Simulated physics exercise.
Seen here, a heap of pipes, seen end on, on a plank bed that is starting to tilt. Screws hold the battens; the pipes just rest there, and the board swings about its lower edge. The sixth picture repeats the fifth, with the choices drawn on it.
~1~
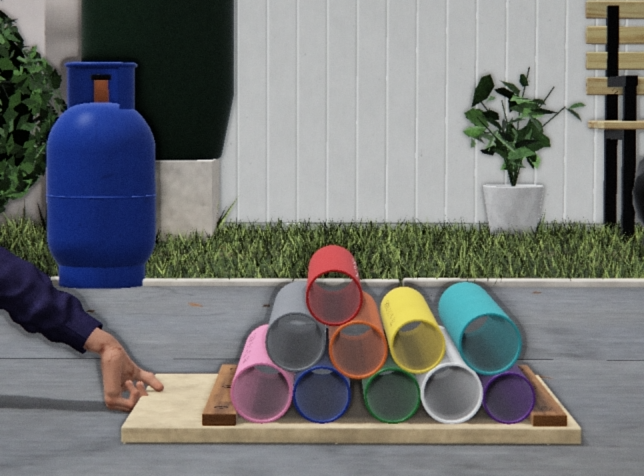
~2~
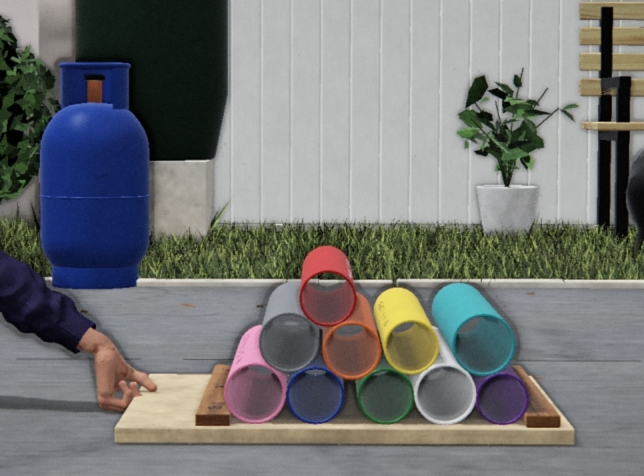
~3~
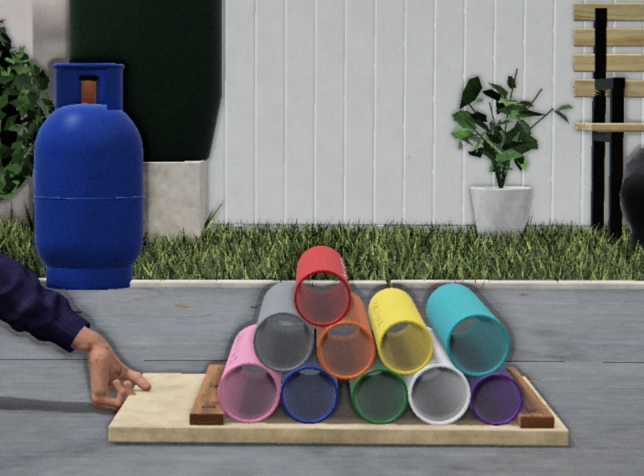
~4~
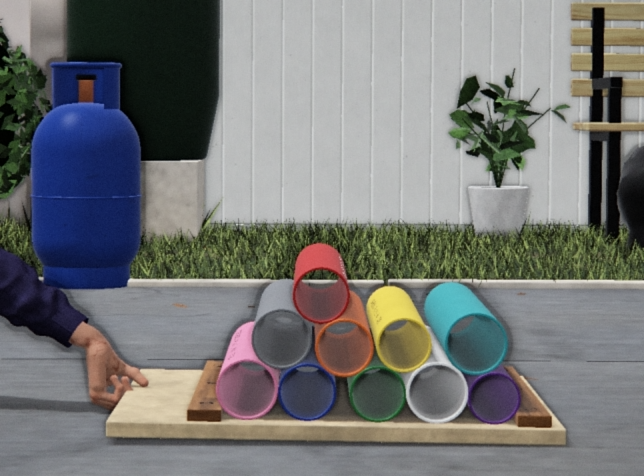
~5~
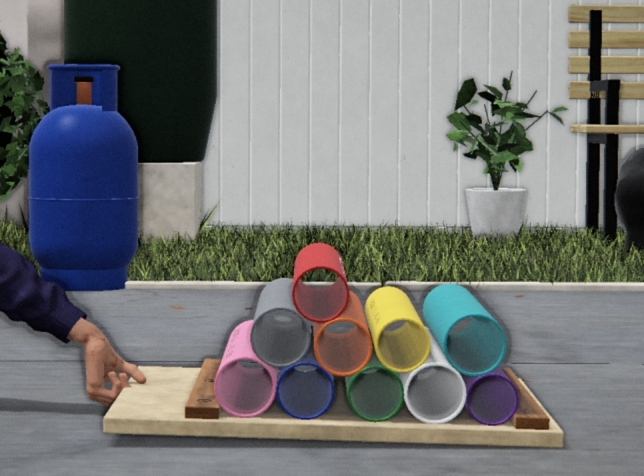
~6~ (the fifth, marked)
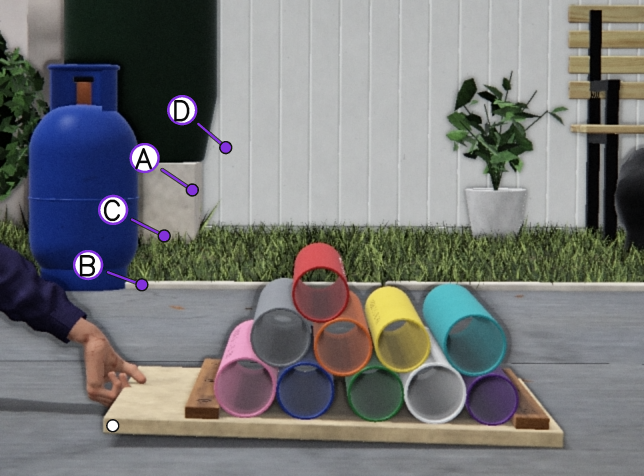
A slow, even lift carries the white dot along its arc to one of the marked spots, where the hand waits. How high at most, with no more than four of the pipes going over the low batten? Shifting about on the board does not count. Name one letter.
The last mark within the limit is B.
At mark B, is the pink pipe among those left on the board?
Yes.
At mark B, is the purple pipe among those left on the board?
The purple pipe: Yes.
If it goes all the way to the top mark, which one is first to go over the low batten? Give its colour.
First is the turquoise one.
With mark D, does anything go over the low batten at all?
At D: Yes.
On the marked copy, A at (192, 190); B at (142, 284); C at (164, 236); D at (226, 148); the white dot at (113, 426).
With B. Early on, board at 14°.
Further on, board at 20°.
At the end, board at 20°, one over the low batten (turquoise).
As for the rest, A ten over the low batten; C five over the low batten; D ten over the low batten.
